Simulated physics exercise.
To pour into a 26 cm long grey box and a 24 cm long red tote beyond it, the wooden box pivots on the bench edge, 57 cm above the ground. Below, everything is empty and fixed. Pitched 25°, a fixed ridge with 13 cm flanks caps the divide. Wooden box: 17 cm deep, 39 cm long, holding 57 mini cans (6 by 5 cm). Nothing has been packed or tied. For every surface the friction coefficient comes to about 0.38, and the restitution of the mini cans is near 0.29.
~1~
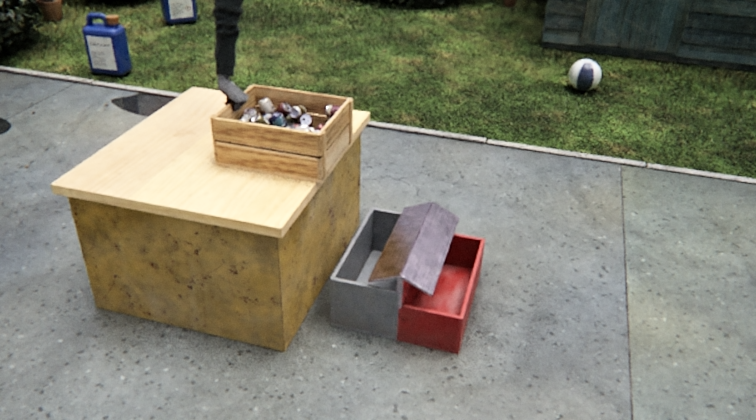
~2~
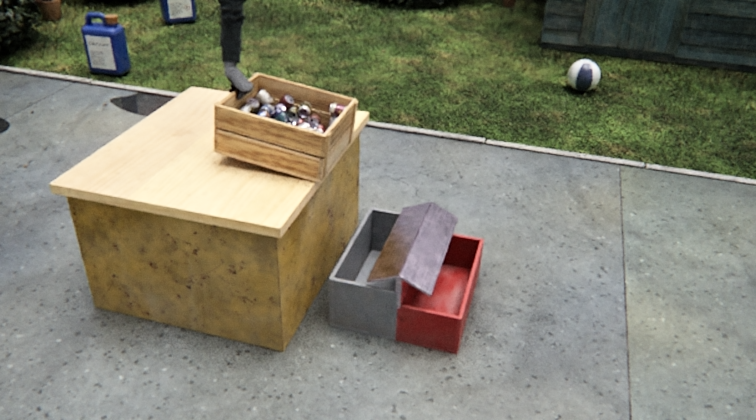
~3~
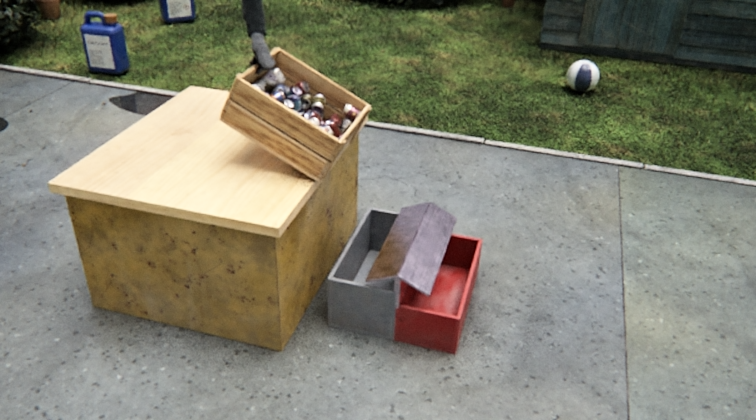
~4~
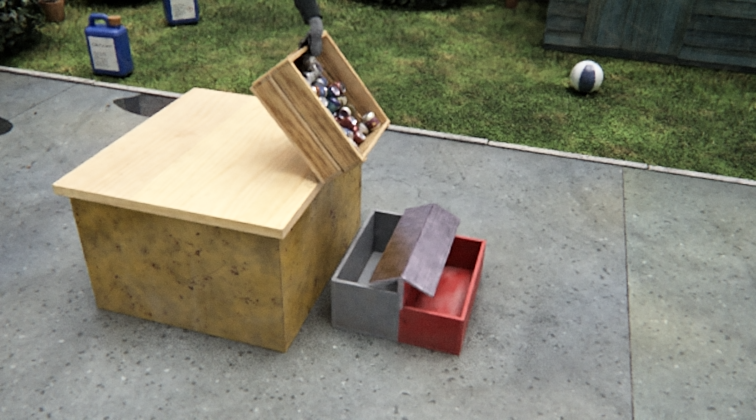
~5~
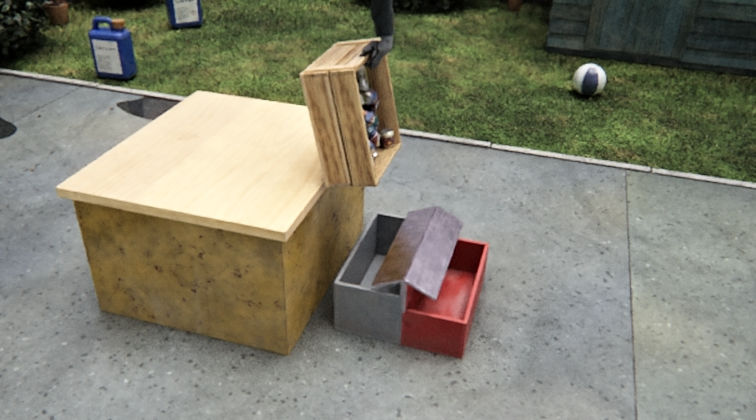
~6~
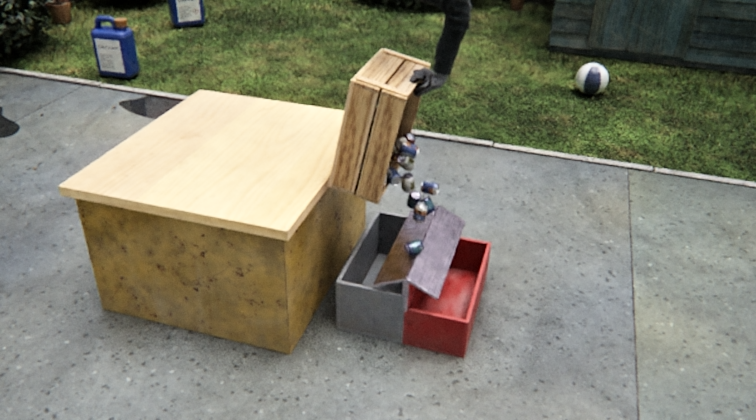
A wooden box full of small cans sits at the right edge of a pale-topped bench on grey paving, seen from above, with grass behind. On the ground to the right stand a grey box and a red tote under a small peaked cover, with blue containers and a ball beyond. A dark-sleeved, gloved hand swings the box up and over rightward past upright, and several cans tumble onto the cover.
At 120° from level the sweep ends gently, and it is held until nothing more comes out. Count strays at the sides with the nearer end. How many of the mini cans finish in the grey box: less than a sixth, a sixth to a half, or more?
In the end from a sixth to a half of them are in the grey box.
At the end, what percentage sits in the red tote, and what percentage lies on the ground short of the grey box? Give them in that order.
It works out to roughly 5 per cent and 10 per cent, in that order.
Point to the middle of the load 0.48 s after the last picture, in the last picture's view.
I'd say close to (428, 247).
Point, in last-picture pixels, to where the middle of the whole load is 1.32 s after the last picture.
Somewhere around (500, 314) in pixels.
Then, 0.21 s after the last picture, tilt 114°; 29 still in the wooden box and 28 in the air.
Then, 0.48 s after the last picture, tilt 120°; 7 still in the wooden box, 4 in the grey box, 1 in the red tote, 8 on the ground beyond the red tote and 37 in the air.
Then, 0.84 s after the last picture, tilt 120°; 12 in the grey box, 3 in the red tote, 24 on the ground beyond the red tote and 18 in the air.
When it is over (1.32 s after the last picture), 16 in the grey box, 4 in the red tote, 6 on the ground short of the grey box and 31 on the ground beyond the red tote. Asked share, 16 of 57, 28 per cent.
